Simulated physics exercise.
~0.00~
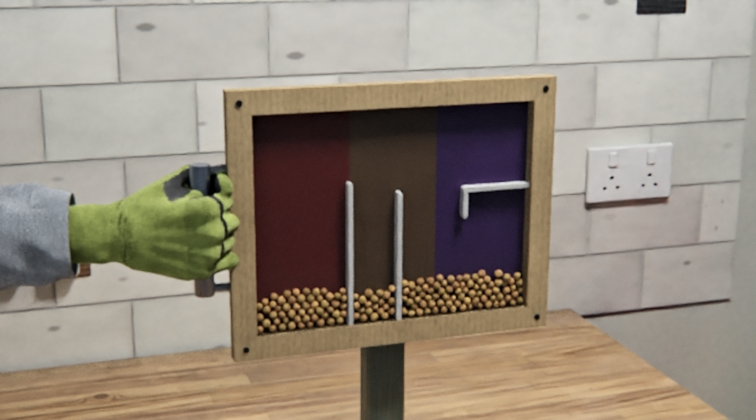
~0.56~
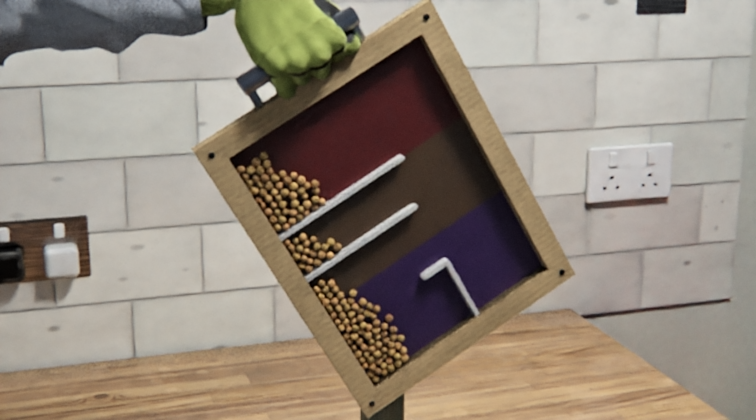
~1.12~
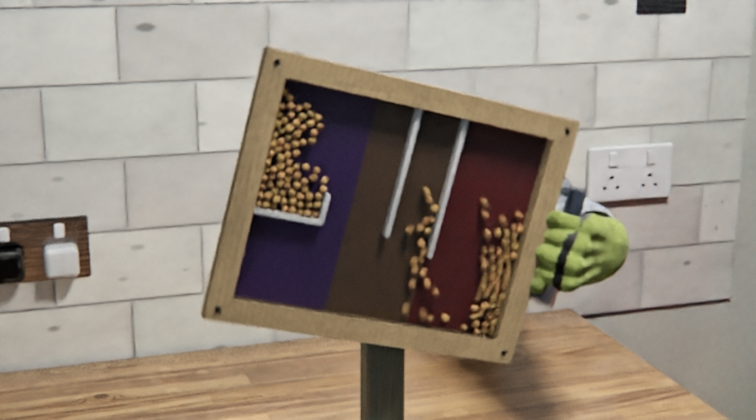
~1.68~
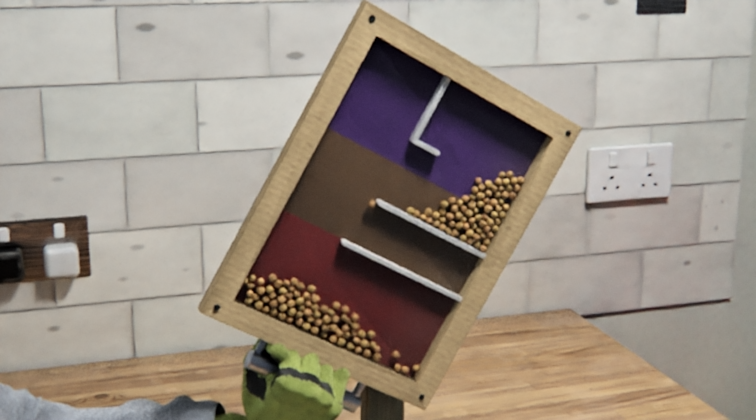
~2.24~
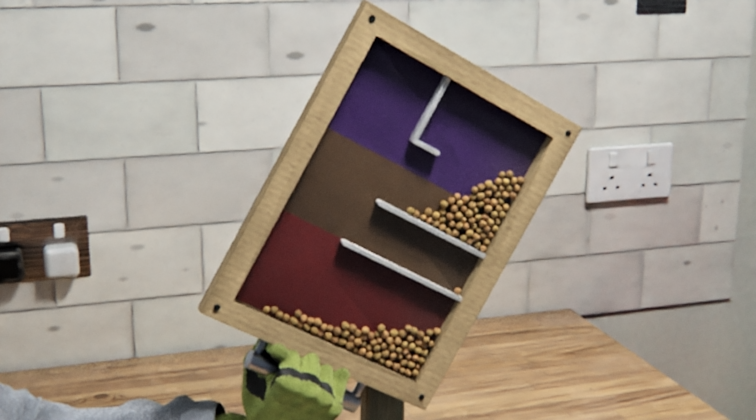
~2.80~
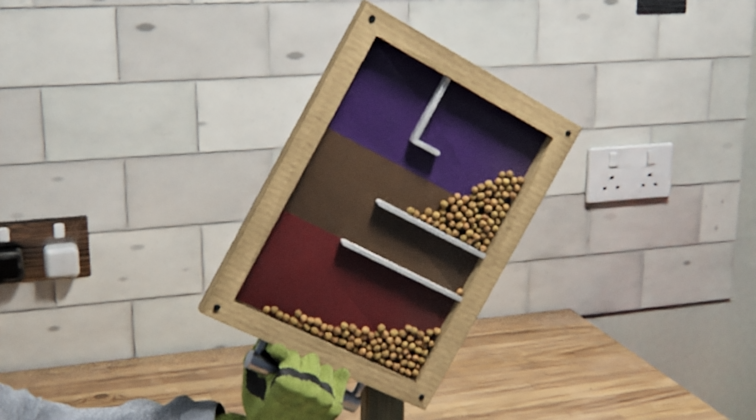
A shallow wooden case of small round tan beads stands upright on a post above a wooden worktop, seen from the front against pale brick tiles. Its back is striped red at left, brown in the middle and purple at right, with white ledges across it. A green-gloved hand turns it clockwise, and the beads gather in three heaps at the lower left. After a pause it swings much further the same way, spilling beads past the ledges. It stops tilted, and the last beads settle along the red bottom, the rest heaped above a ledge across brown and purple.
